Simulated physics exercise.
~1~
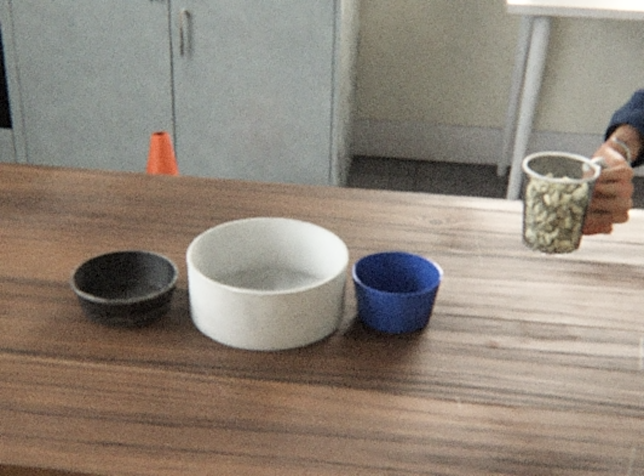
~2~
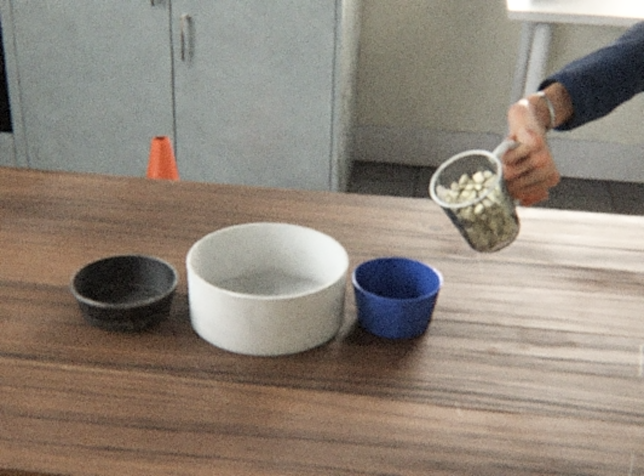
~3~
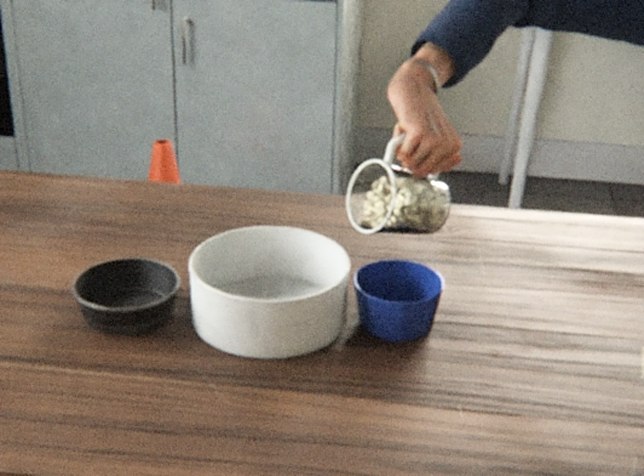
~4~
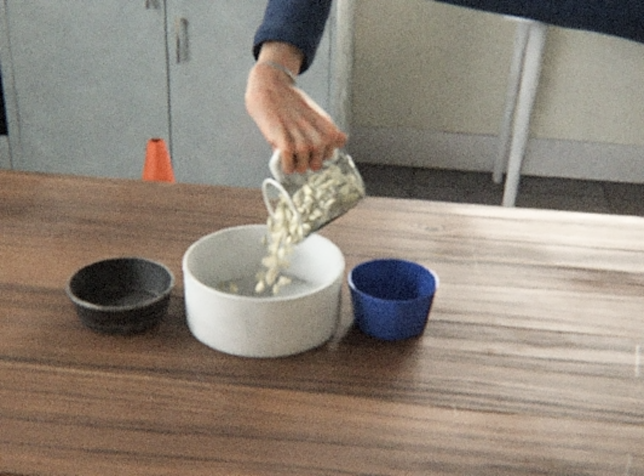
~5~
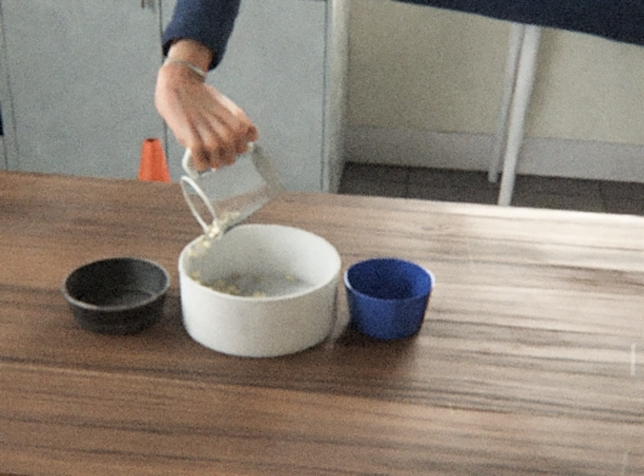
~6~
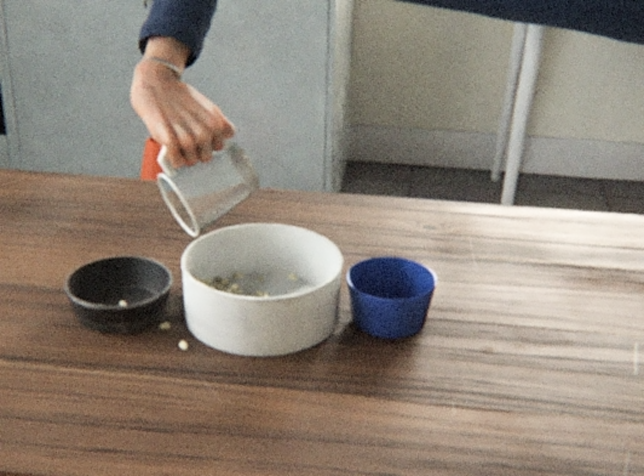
Hand moving a clear cup left and pouring white beans into a white pot, a few landing outside as the cup empties.
